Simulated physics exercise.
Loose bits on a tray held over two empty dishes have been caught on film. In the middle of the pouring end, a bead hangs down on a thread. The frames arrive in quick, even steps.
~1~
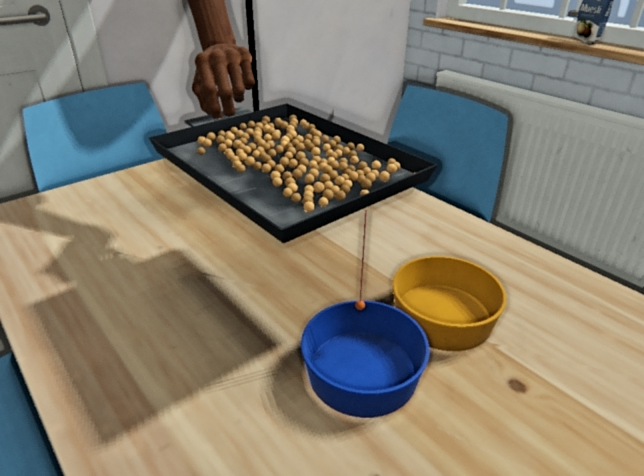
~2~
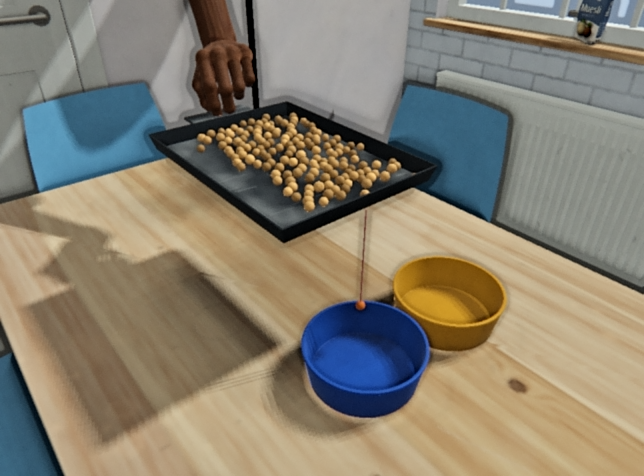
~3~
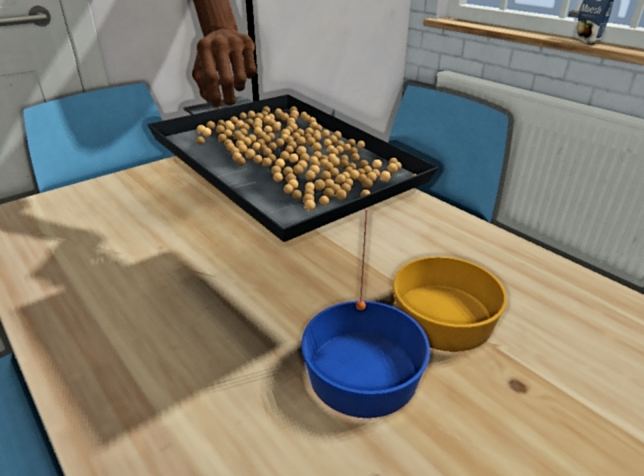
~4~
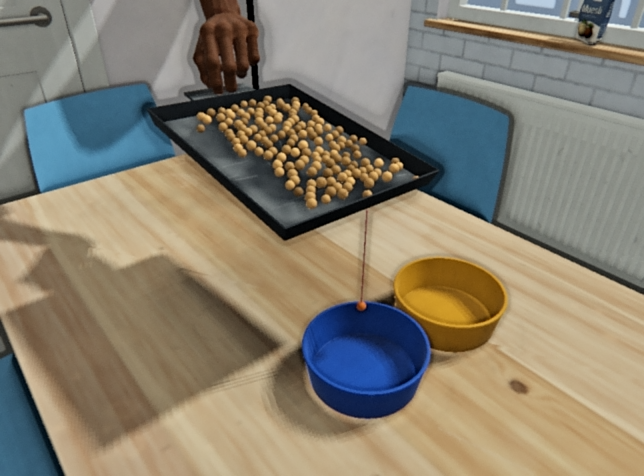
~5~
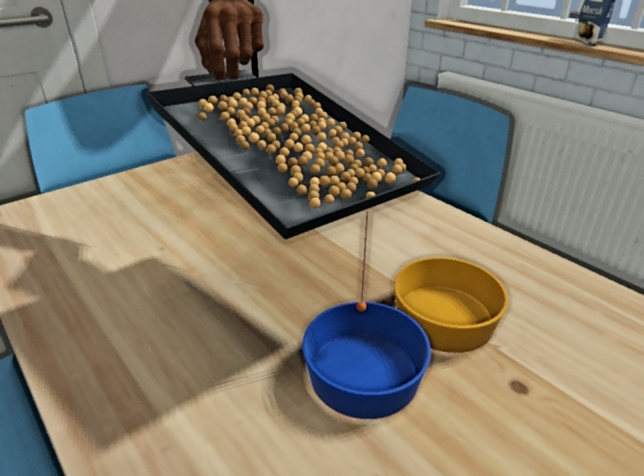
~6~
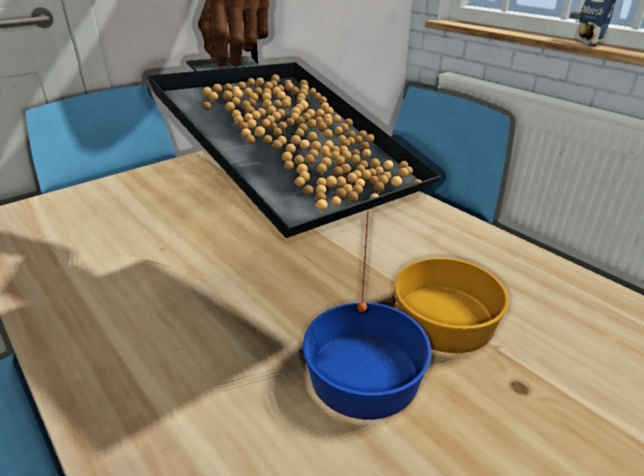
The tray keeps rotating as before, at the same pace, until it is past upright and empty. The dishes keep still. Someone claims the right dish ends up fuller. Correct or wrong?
Correct - the right dish ends fuller.
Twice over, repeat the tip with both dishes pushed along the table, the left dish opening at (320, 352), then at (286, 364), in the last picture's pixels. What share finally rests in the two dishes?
First case: Some 90 %; second case: Some 60 %.
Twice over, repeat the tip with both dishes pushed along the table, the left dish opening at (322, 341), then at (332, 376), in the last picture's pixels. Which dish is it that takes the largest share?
Case one: The dish at right. Case two: The dish at right.
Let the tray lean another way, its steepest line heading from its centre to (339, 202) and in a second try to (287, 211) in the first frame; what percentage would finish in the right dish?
In turn, 10 percent and then 0 percent.
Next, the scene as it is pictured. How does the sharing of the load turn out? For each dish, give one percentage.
Roughly 10 in a hundred for the left dish, roughly 80 in a hundred for the right dish.
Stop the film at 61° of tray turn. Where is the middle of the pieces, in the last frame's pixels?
Mark it at roughly (408, 186) in the final frame.
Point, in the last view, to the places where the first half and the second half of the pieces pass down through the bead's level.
(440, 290) for the early half, (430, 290) for the late half.
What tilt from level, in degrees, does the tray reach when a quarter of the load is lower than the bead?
Angle: Approx. 70 degrees.
Soon, tray tipped steeply; most on the tray; a stray few in the left dish; a small part in the right dish; a small part in the air.
A while on, tray tipped right over; a small part in the left dish; about two thirds in the right dish; a small part outside both; a small part in the air.
Towards the end, tray tipped past a quarter turn; a small part in the left dish; most in the right dish; a small part outside both.
Finally, tray tipped past a quarter turn; a small part in the left dish; most in the right dish; a small part outside both.
